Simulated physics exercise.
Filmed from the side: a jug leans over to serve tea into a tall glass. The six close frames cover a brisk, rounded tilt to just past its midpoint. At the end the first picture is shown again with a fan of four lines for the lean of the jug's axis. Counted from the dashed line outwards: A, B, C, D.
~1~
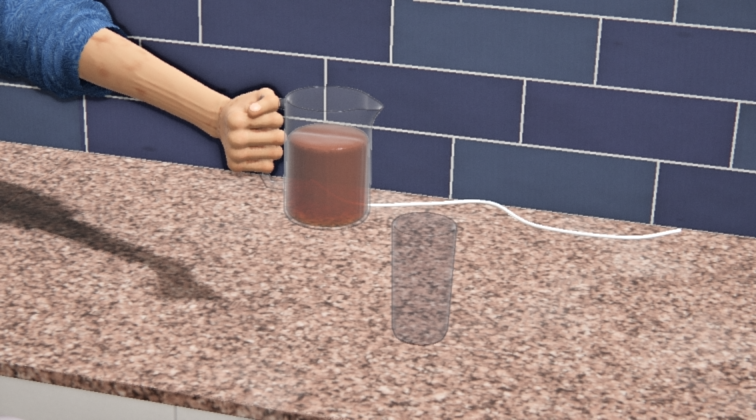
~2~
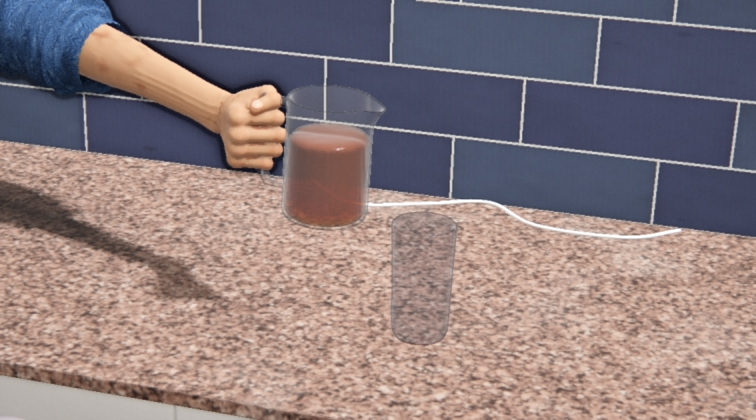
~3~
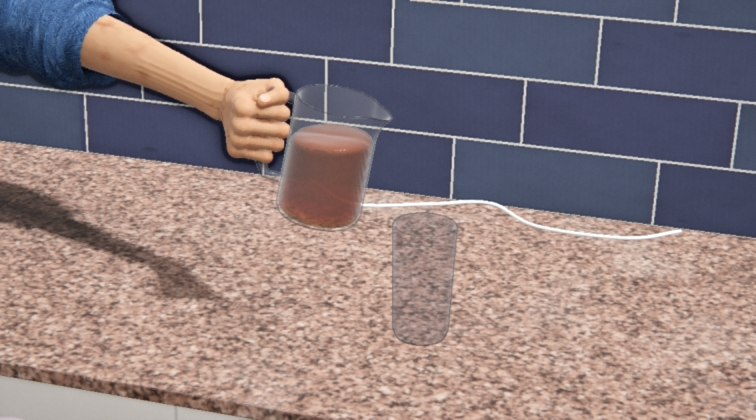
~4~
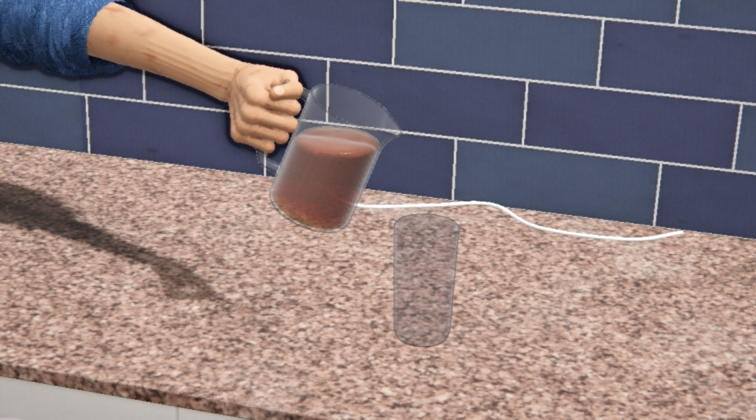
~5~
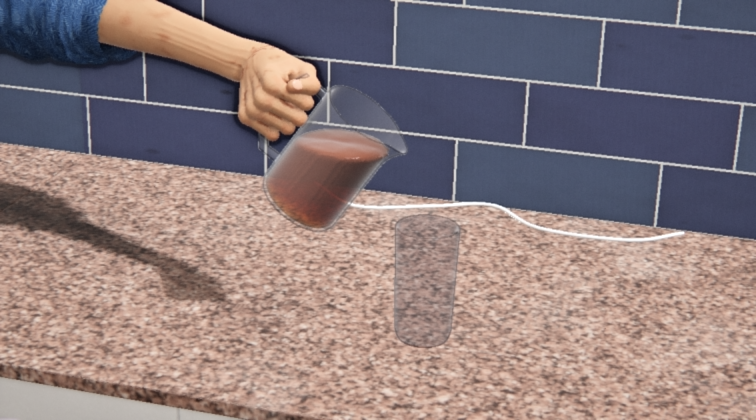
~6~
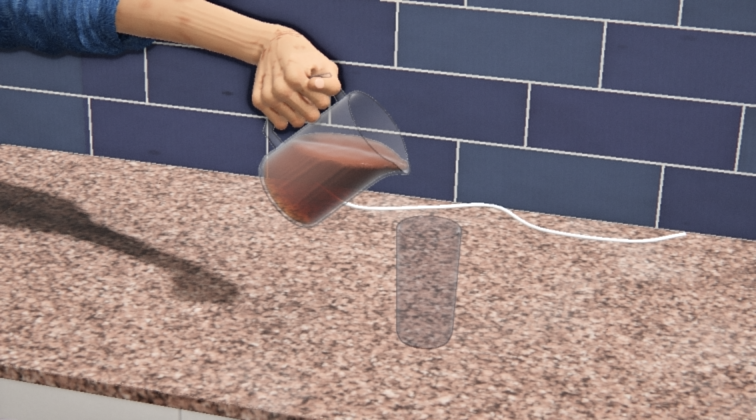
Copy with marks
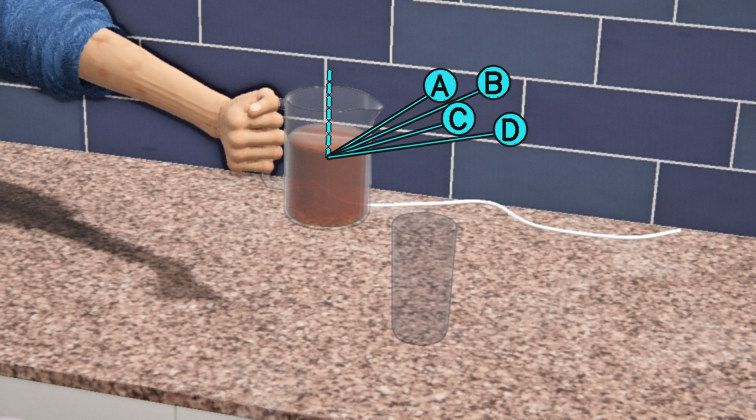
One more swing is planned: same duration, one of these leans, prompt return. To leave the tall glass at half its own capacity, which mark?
C.
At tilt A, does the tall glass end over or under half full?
Under half.
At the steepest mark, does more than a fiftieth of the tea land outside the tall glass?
No, it does not.
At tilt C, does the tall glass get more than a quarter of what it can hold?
Yes, clearly.
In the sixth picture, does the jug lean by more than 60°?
No, it does not.
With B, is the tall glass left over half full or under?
Under.
In cyan, A at (427, 95); B at (478, 91); C at (442, 125); D at (493, 134).
Choosing A, the tall glass ends with about 14 % of what it can hold.
Choosing B, the tall glass ends with about 29 % of what it can hold.
Choosing C, the tall glass ends with about 49 % of what it can hold.
Choosing D, the tall glass ends with about 71 % of what it can hold.
